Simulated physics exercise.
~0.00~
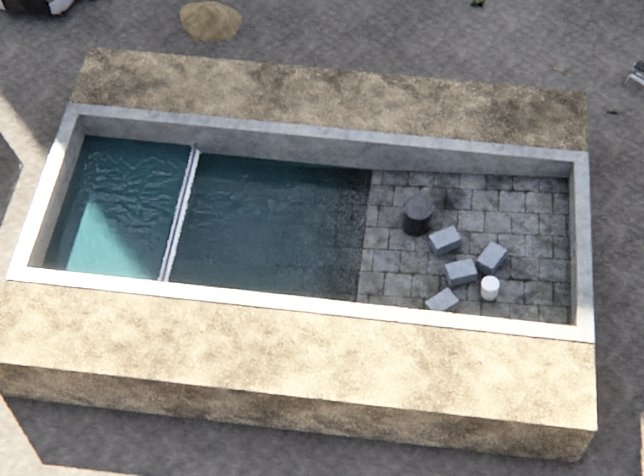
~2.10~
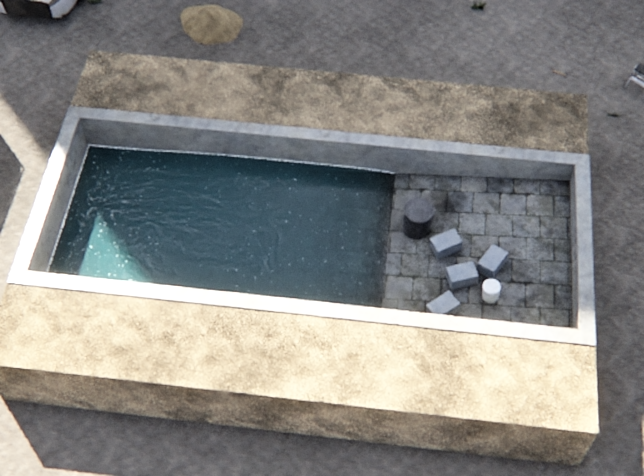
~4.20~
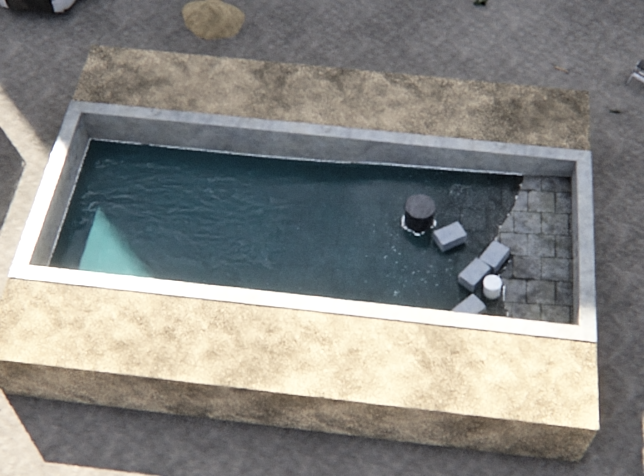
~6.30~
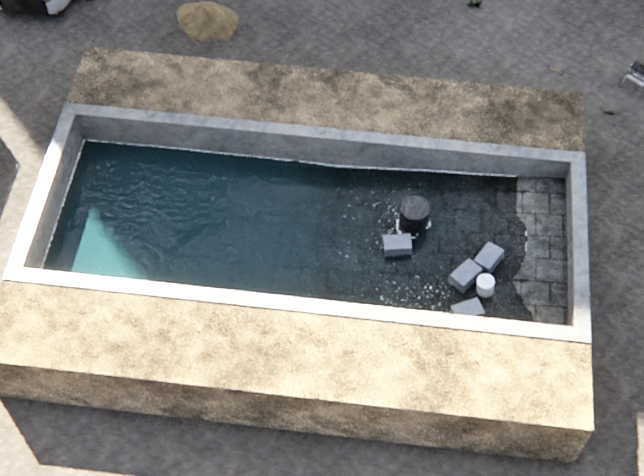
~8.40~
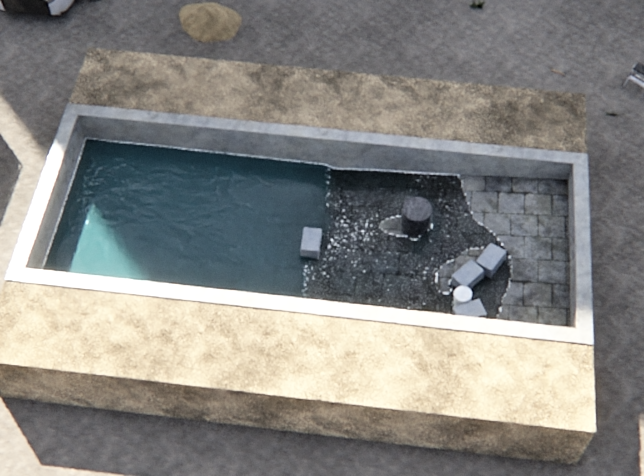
Teal water held behind a divider at the left of a walled basin surges right once the barrier is gone, washing around grey blocks, a dark drum and a small white container, then draws back, carrying one block left and leaving it at the water's edge.
